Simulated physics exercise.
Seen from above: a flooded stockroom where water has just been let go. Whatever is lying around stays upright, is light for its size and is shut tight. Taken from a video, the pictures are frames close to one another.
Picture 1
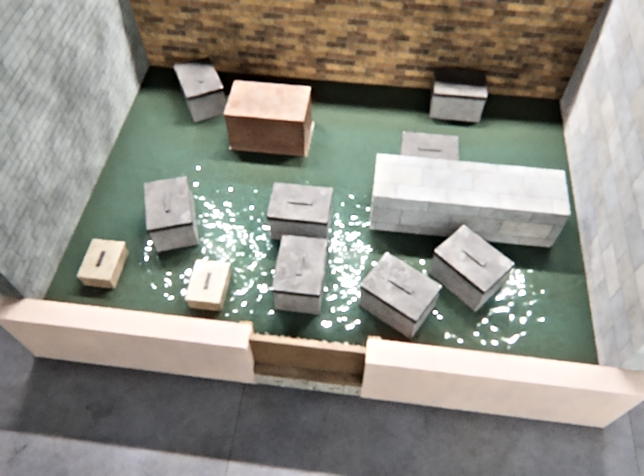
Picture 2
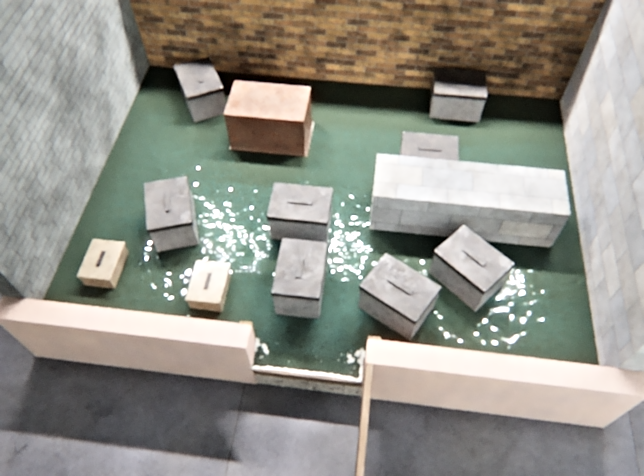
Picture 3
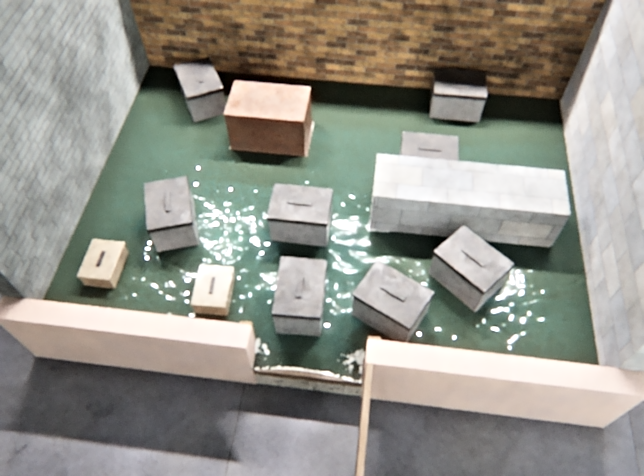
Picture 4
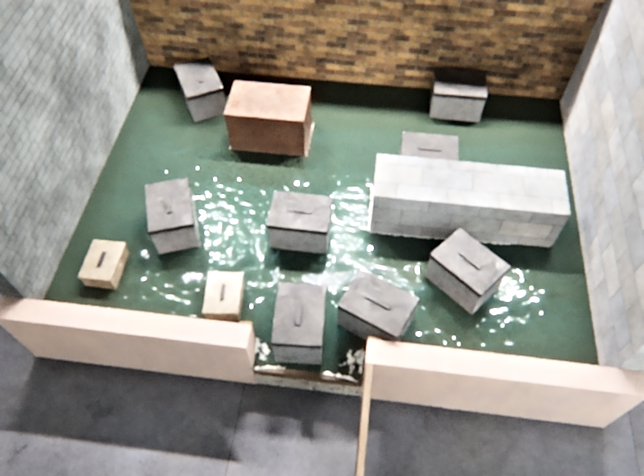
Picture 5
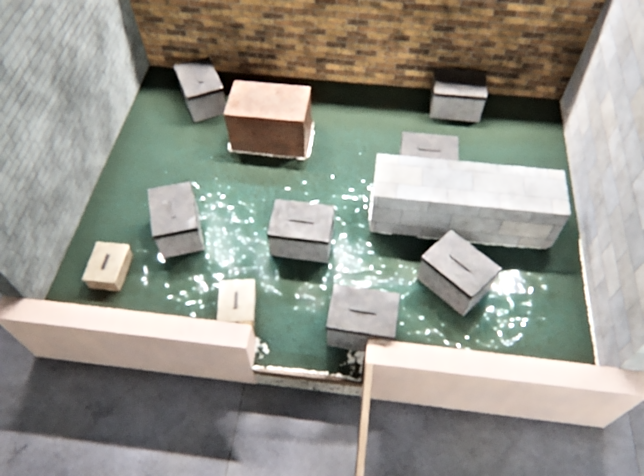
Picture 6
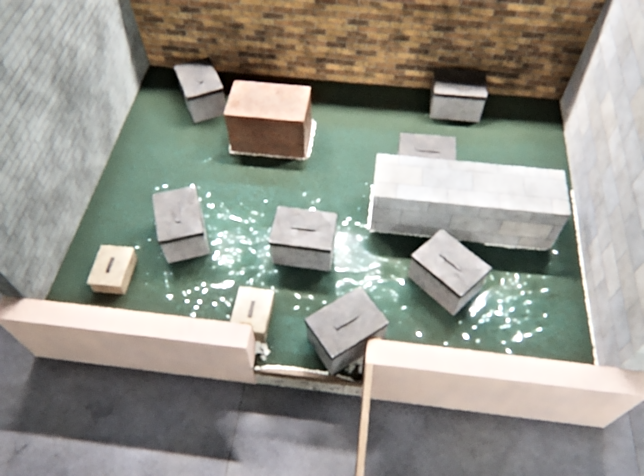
Flooded walled room with its front gap opening, grey and cream boxes drifting towards it, and one grey box disappearing there.
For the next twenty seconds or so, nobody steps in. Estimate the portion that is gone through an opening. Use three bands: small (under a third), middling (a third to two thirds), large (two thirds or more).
Large.
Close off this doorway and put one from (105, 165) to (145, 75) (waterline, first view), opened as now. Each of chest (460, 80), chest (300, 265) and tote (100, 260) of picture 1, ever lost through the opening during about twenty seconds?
Same order as asked: Exits, exits, exits.
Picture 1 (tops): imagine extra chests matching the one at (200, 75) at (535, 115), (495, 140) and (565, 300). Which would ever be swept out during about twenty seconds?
First doesn't escape, second doesn't escape, third escapes.
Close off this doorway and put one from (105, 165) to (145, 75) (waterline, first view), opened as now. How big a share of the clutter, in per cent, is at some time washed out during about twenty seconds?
Some 70 per cent.
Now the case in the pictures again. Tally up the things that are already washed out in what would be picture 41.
That gives 7.
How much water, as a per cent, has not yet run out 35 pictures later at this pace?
I'd put it near 54 per cent.
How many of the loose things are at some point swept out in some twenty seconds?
The count is 8.
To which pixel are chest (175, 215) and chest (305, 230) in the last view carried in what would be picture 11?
First object around (188, 239); second object around (312, 299).
A moment on, 3 of 10 are out; 7 afloat.
Next, 5 of 10 are out; 5 afloat.
Later, 7 of 10 are out; 3 afloat.
In the end, 8 of 10 are out; 2 afloat.
